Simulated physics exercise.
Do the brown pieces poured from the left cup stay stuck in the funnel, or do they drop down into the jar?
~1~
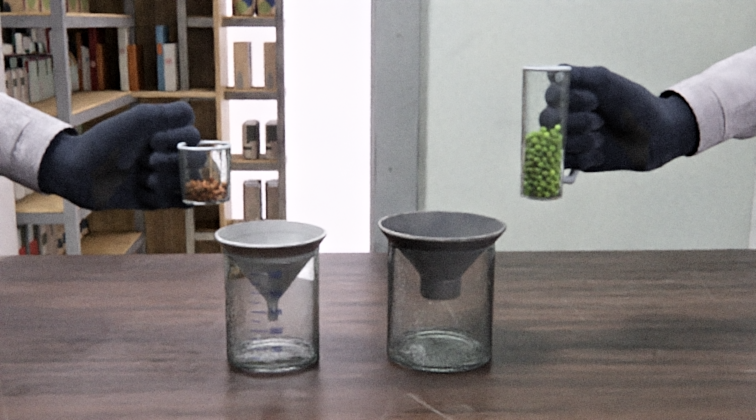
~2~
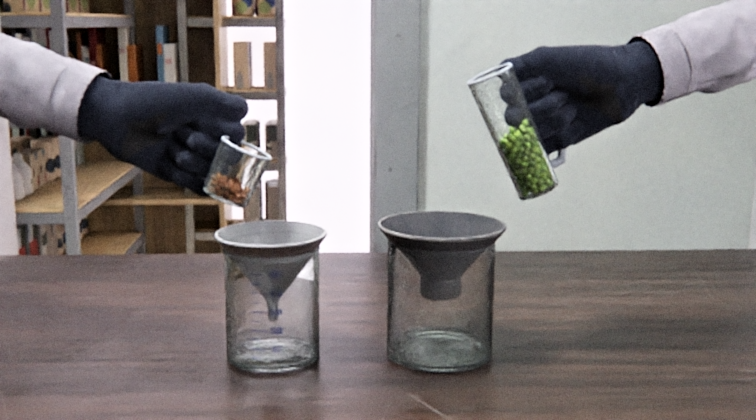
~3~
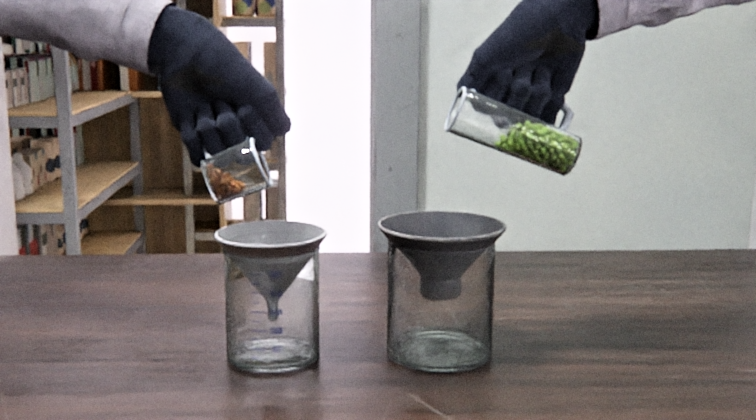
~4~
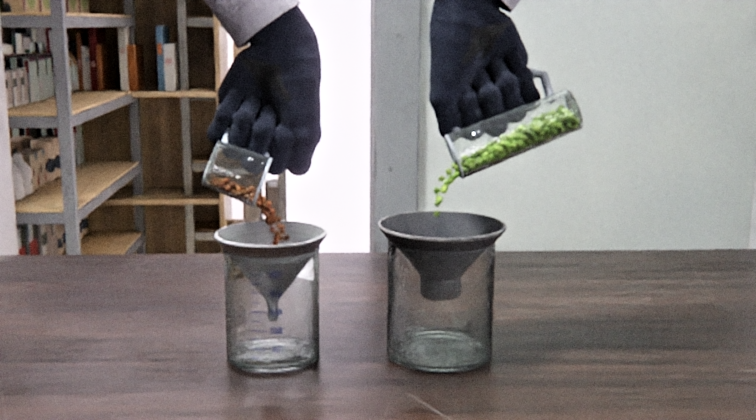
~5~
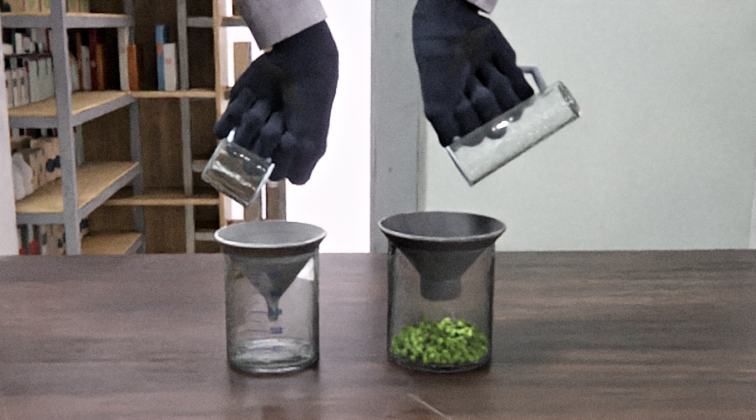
They stay stuck in the left funnel and none reach the jar. The green pieces on the right all pass through into their jar.
